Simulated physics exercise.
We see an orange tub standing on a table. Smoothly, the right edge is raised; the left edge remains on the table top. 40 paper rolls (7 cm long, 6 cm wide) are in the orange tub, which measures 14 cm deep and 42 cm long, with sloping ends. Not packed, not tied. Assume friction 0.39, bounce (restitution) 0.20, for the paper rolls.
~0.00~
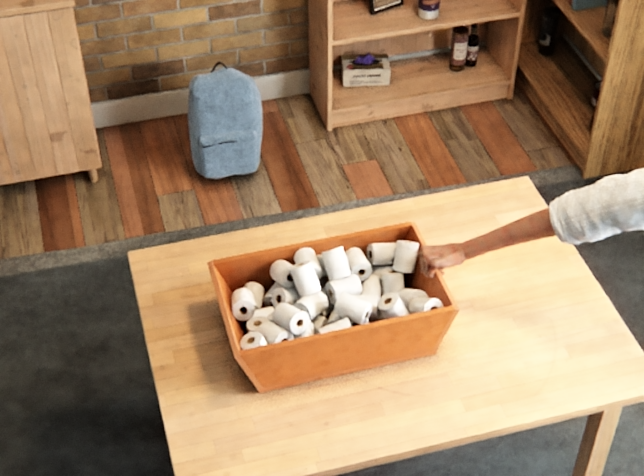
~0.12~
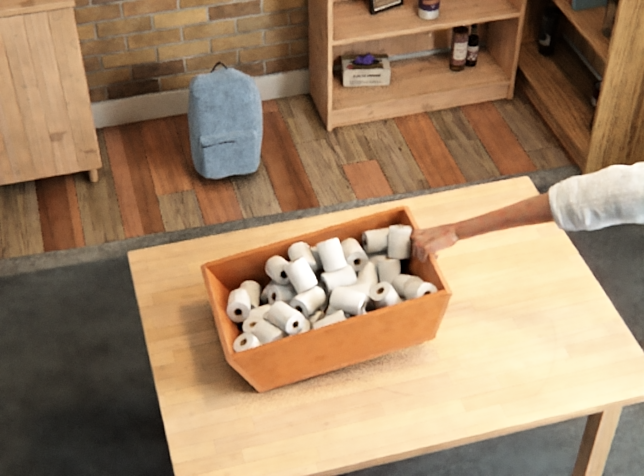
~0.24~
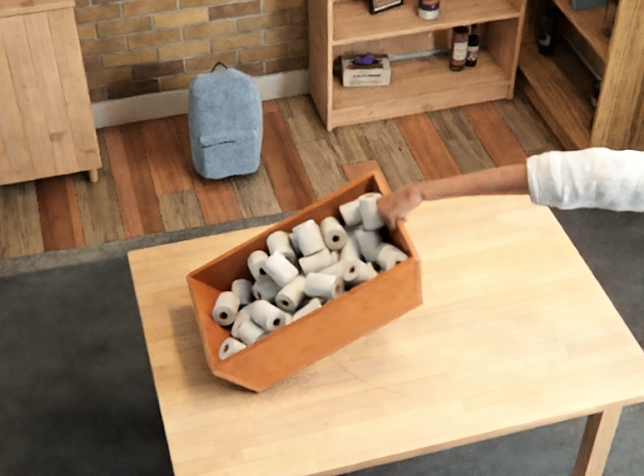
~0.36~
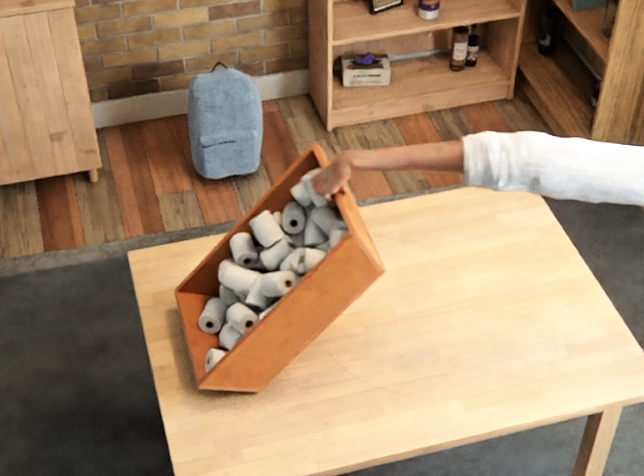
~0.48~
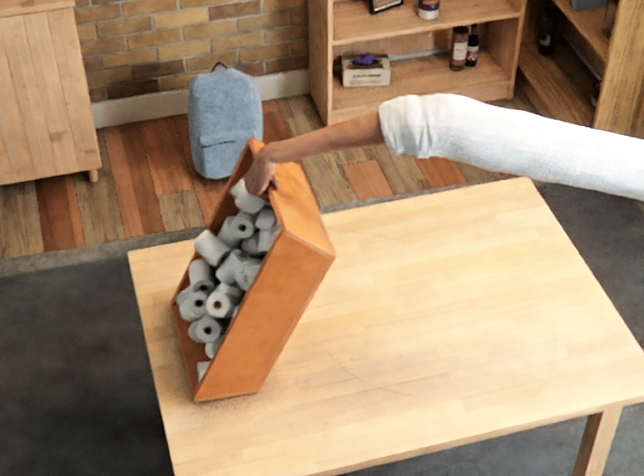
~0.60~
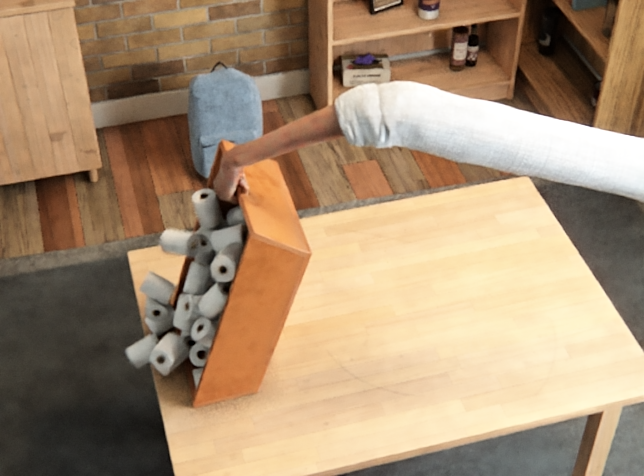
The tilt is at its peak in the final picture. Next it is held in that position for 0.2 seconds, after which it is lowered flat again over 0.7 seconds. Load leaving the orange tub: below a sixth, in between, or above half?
Above half.
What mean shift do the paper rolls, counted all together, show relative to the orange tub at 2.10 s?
About 60 cm to the left.
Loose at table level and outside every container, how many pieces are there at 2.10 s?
Count of pieces: About 2.
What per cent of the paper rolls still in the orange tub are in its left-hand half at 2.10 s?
About 90%.
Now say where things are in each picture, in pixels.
In the first frame (each is followed by its nearest rim corner in this view), orange tub, (239, 353); 0° from level; none out.
In the second frame, orange tub, (231, 357); 7° from level.
In the third frame, orange tub, (214, 367); 25° from level.
In the fourth frame, orange tub, (199, 383); 47° from level.
In the fifth frame, orange tub, (194, 397); 65° from level.
In the sixth frame, orange tub, (193, 402); 72° from level; 7 out, the lowest roll at (145, 351).
After 0.84 s, tilt 71°; orange tub 16 in, 24 out.
After 1.14 s, tilt 38°; orange tub 15 in, 25 out.
After 1.56 s, tilt 0°; orange tub 15 in, 25 out.
When it is over (at 2.10 s), orange tub 15 in, 25 out. Asked share, 25 of 40, 62 per cent.
